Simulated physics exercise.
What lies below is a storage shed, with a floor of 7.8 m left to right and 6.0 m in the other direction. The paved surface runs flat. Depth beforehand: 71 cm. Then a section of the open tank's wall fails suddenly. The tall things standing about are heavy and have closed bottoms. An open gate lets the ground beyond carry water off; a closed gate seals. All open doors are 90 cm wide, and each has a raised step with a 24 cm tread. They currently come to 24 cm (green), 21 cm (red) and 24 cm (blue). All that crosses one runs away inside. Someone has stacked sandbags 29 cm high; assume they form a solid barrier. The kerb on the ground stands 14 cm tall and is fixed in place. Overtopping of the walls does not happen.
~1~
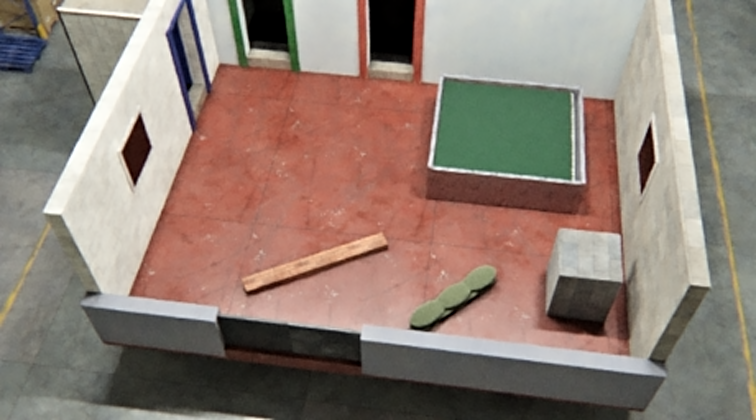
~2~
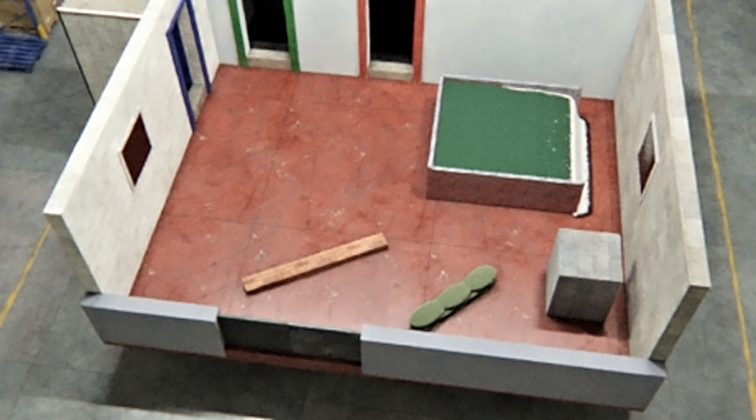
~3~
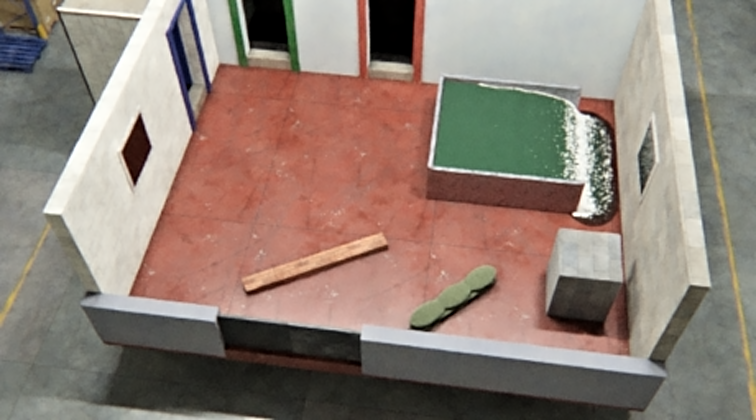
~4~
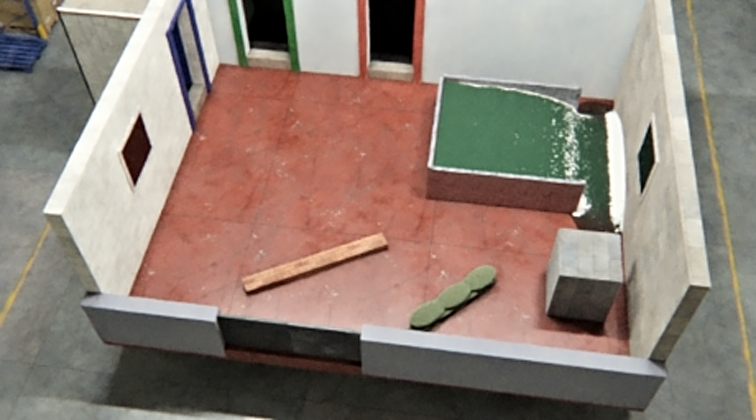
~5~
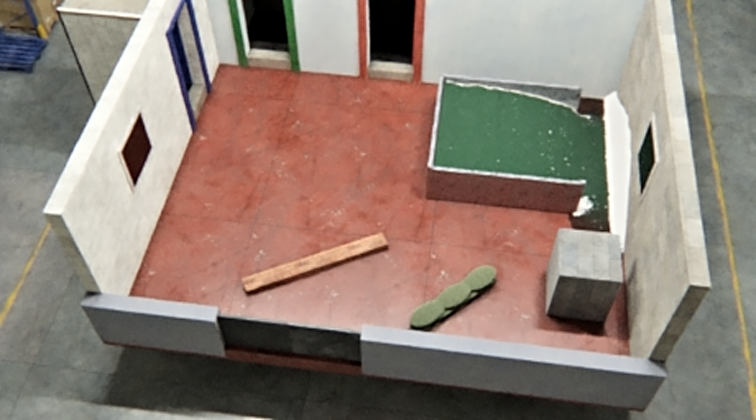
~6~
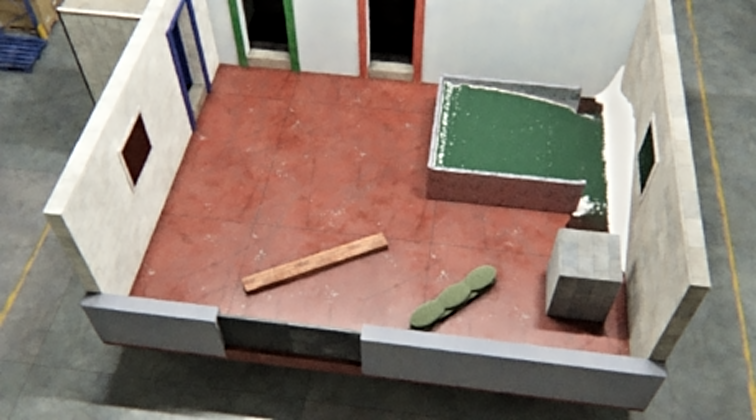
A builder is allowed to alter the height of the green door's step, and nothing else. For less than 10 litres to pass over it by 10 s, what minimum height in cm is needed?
It would have to be about 8 cm high.
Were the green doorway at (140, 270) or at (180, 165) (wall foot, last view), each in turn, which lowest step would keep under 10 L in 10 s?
10.5 and 7.5 cm.
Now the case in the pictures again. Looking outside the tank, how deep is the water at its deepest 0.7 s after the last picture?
Around 66 centimetres.
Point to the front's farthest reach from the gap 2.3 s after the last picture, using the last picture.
The farthest wet point sits near (237, 66) in the last view.
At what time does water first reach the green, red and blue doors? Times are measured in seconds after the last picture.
Arrival times - green 2.0 s, red 1.4 s, blue 2.6 s.
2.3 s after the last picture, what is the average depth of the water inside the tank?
About 30 cm.
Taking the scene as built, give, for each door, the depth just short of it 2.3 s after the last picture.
Door by door in cm - green 6, red 13, blue 0.
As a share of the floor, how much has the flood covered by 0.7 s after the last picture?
Wet share: Near 15 %.
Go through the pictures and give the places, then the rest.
Still water, 71 cm deep, in the open tank at (508, 129); the green door at (264, 28) is dry, in the first frame.
Water pours out at (574, 155) and has run 0.2 m, to (586, 211); about 9 cm deep outside, 71 cm at the back, in the second frame.
Water pours out at (574, 156) and has run 0.7 m, to (611, 211); about 12 cm deep outside, 71 cm at the back, in the third frame.
Water pours out at (573, 157) and has run 0.9 m, to a hidden place; about 18 cm deep outside, 71 cm at the back, in the fourth frame.
The front is at a hidden place, 1.1 m from the gap at (573, 157); 2.4 m2 of floor is wet, 70 cm left at the back, in the fifth frame.
The front is at a hidden place, 1.4 m from the gap at (573, 157); 2.5 m2 of floor is wet, 62 cm left at the back; the green door at (264, 28), 6.2 m from the gap, is still 6.0 m from the nearest water, in the sixth frame.
Then, 0.7 s after the last picture water covers 15 % of the floor, deepest (66 cm) near (612, 108); it has not reached the green door.
Then, 2.3 s after the last picture water covers 45 % of the floor, deepest (38 cm) near (629, 385); 6 cm at the green door, 0 litres in over its 24 cm step.
Then, 9.3 s after the last picture water covers 95 % of the floor, deepest (15 cm) near (318, 325); 9 cm at the green door, 0 litres in over its 24 cm step.
At the green door as built, the water peaked near 12 cm, 7.9 s after the last picture.
Run again over the same 10 s with other heights there, 20 litres in over 6.5 cm, 2 litres over 10.5 cm. The limit of 10 litres is kept from about 8 cm up.
